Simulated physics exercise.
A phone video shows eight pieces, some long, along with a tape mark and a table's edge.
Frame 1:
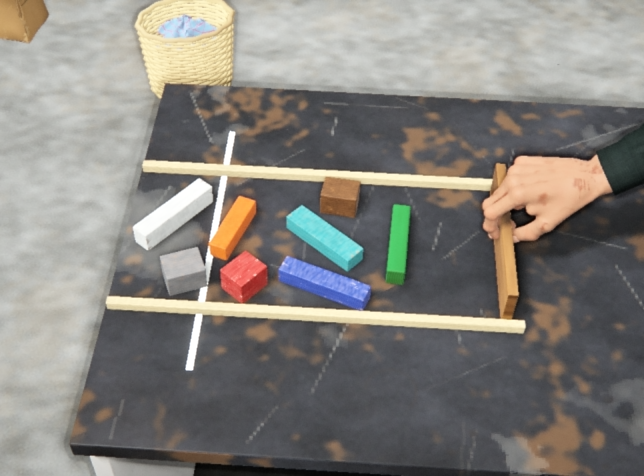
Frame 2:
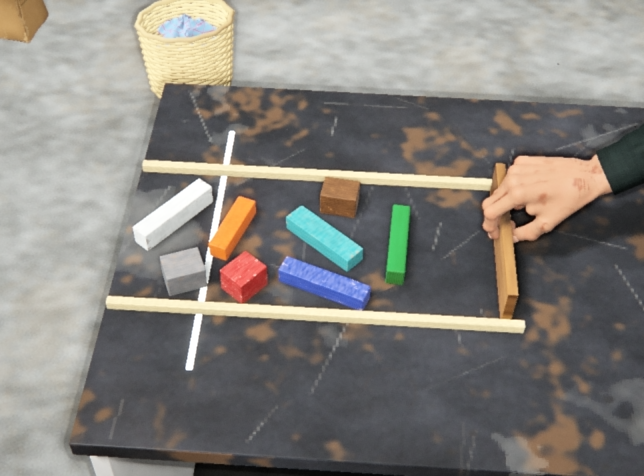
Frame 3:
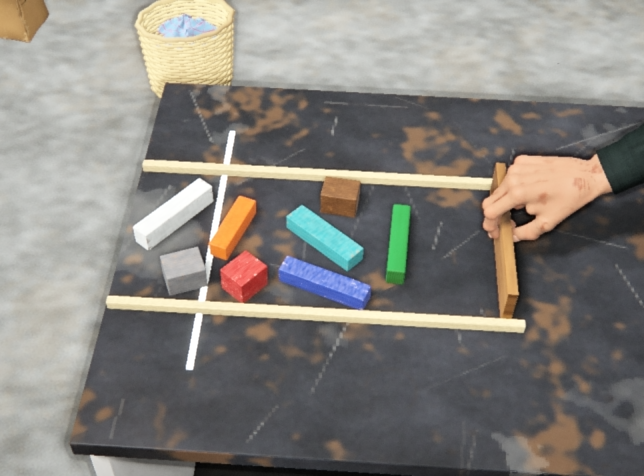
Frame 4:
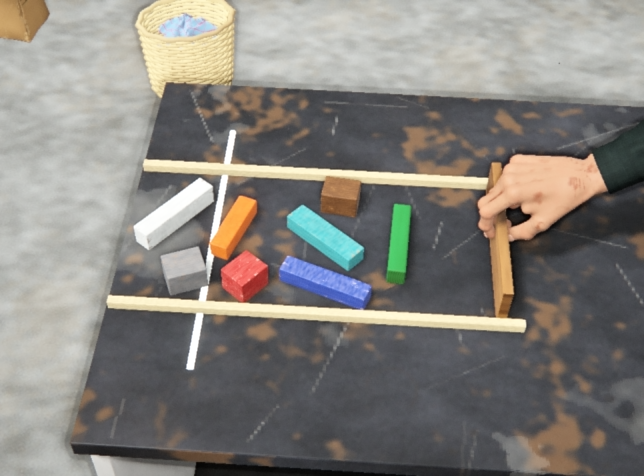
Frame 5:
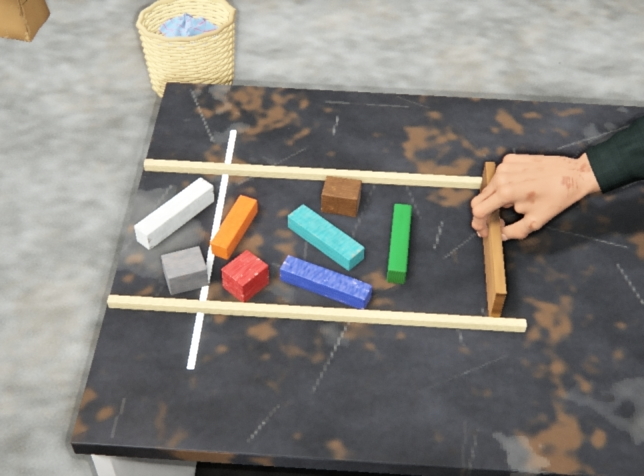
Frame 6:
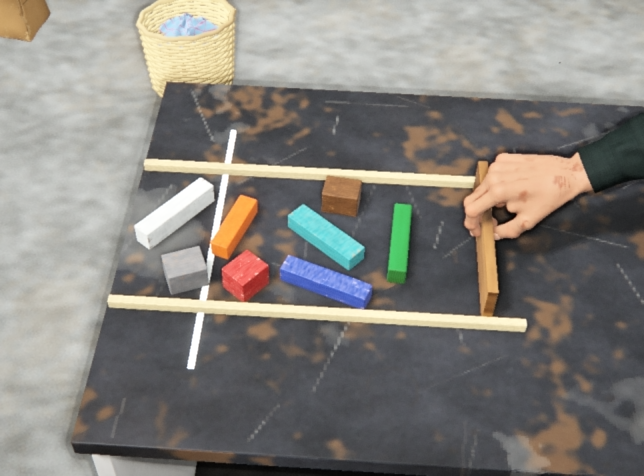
A hand sliding a wooden board slightly left between two pale rails on a dark table, the coloured blocks staying still.
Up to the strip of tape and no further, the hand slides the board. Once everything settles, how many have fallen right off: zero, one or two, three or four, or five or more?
Count: Zero.
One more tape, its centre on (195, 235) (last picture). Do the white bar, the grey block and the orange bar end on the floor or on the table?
White bar - goes down, grey block - goes down, orange bar - goes down.
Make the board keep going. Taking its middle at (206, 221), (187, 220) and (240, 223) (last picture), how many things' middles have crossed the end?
First 1, then 3, finally 0.
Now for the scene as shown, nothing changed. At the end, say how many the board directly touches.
That number would be 3.
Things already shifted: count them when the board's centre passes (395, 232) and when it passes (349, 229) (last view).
In order, the tallies are 1 and 4.
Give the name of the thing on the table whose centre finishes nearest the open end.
White bar.
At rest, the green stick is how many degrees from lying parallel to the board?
Roughly 0°.
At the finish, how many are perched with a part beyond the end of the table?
3, I think.
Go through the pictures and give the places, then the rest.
The first picture shows white bar (174, 214); grey block (184, 272); orange bar (233, 228); board (503, 239); tape (213, 238).
The second picture shows grey block (184, 271); brown block (340, 197).
The third picture shows orange bar (233, 227); green stick (398, 244).
The fourth picture shows white bar (175, 214); turquoise bar (325, 237).
The fifth picture shows grey block (185, 270); blue bar (326, 282).
The sixth picture shows white bar (176, 213); grey block (185, 270); orange bar (235, 226); board (485, 237); tape (215, 236).
Early on, none off yet; white bar at rest near (176, 213); grey block at rest near (185, 270); orange bar at rest near (235, 226).
A while later, none off yet; white bar moving near (167, 209); grey block travelled a little near (168, 262); orange bar travelled about its own width near (183, 218).
Finally, the number that fall off is zero.
